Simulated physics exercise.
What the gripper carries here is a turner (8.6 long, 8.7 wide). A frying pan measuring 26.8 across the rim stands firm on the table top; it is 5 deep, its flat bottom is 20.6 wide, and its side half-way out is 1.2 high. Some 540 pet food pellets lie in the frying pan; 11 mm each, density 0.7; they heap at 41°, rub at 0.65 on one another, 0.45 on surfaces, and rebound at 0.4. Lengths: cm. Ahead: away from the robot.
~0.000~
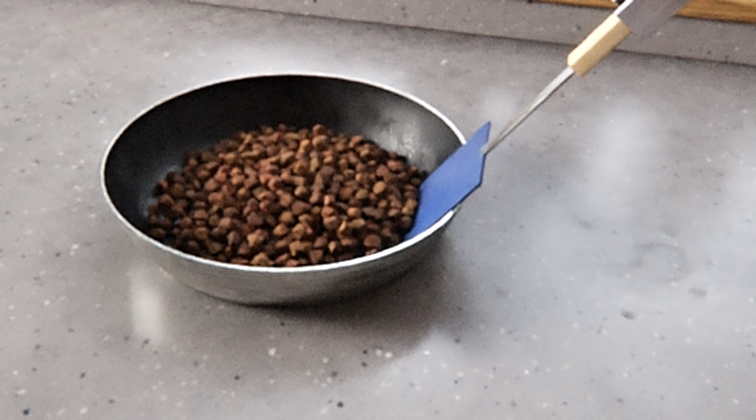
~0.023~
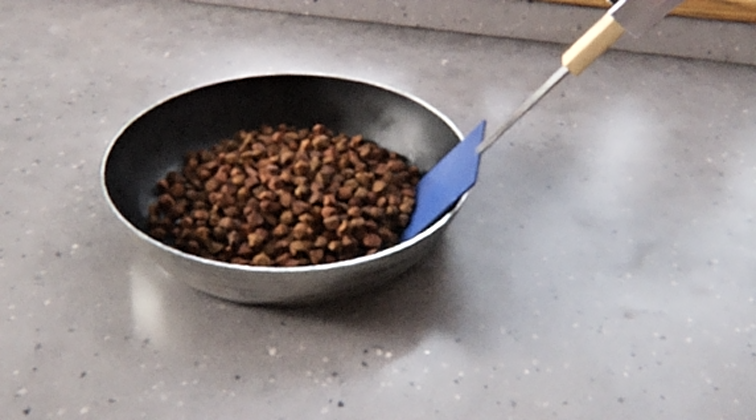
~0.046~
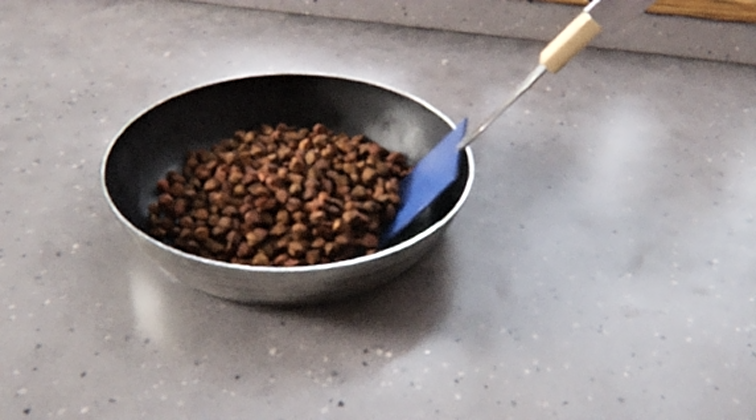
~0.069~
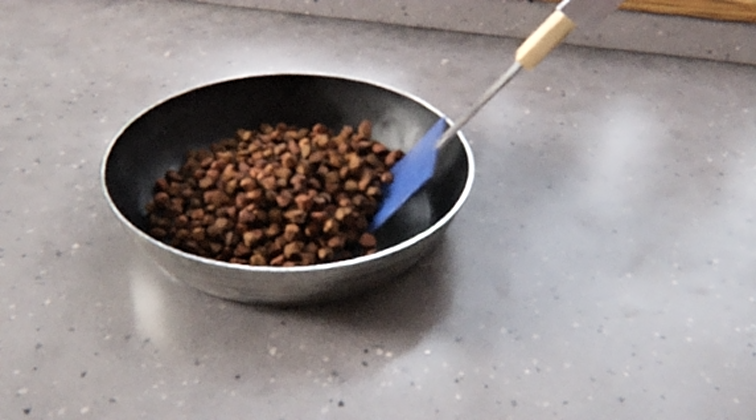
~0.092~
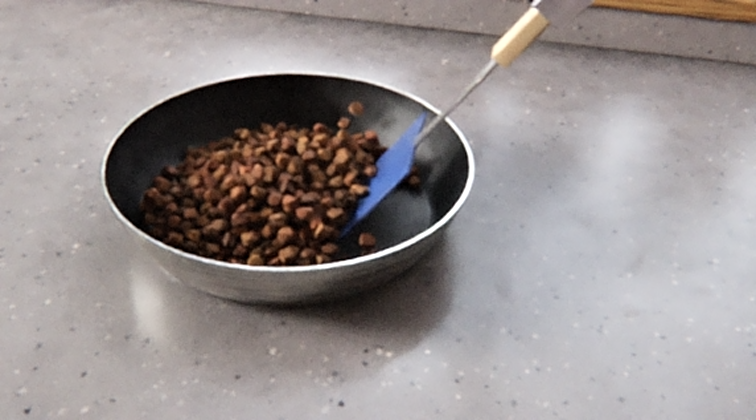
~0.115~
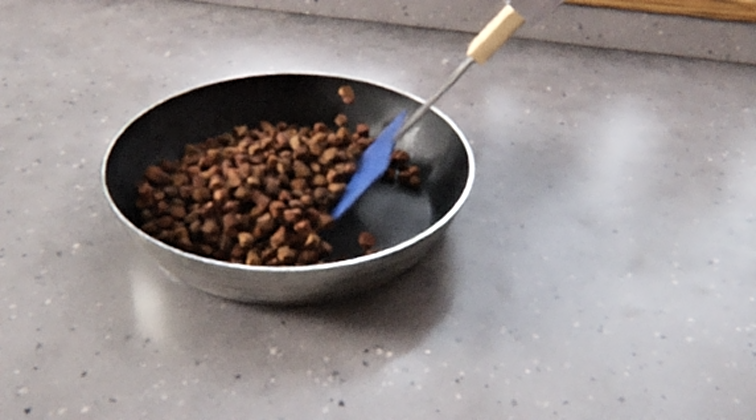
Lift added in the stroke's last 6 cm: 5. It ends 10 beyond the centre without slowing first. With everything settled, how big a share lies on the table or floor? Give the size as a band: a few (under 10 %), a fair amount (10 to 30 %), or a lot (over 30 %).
A fair amount, between 10 and 30 %.
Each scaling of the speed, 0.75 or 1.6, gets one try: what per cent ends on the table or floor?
Some 15 and 25 per cent.
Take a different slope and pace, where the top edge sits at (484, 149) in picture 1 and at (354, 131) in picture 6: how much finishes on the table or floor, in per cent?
Roughly 25 percent ends up there.
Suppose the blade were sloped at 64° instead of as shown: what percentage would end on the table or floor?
That would leave close to 15 per cent on the table or floor.
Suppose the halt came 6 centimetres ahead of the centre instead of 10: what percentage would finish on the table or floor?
That would be something like 5 in a hundred.
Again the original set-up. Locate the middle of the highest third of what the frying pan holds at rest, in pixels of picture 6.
The centre sits close to (176, 164).
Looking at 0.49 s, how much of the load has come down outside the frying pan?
It works out to about 15 in a hundred.
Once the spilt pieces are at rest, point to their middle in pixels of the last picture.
Roughly at (23, 172) in the final view.
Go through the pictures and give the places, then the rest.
The first frame shows turner top edge at (486, 150), sloping 55°; upper third of the load around (295, 186), from x 155 to 415, top at y 130; 540 in the frying pan.
The second frame shows turner top edge at (481, 149), sloping 55°; upper third of the load around (299, 186), from x 155 to 415, top at y 130.
The third frame shows turner top edge at (461, 147), sloping 55°; upper third of the load around (301, 185), from x 155 to 415, top at y 130.
The fourth frame shows turner top edge at (439, 144), sloping 55°; upper third of the load around (296, 179), from x 155 to 415, top at y 125.
The fifth frame shows turner top edge at (418, 141), sloping 55°; upper third of the load around (287, 179), from x 145 to 415, top at y 110.
The sixth frame shows turner top edge at (397, 138), sloping 55°; upper third of the load around (275, 173), from x 145 to 415, top at y 90; 540 in the frying pan.
By 0.18 s, sloping 55°, highest piece 8 above the table; 540 in the frying pan.
By 0.25 s, sloping 55°, highest piece 6 above the table; 540 in the frying pan.
By 0.49 s, sloping 55°, highest piece 6 above the table; 446 in the frying pan, 85 on the table or floor, 9 on the blade or in flight.
By 1.54 s, sloping 55°, highest piece 6 above the table; 446 in the frying pan, 94 on the table or floor.
Final count, 446 in the frying pan, 94 on the table or floor. That is 17 % on the table or floor.
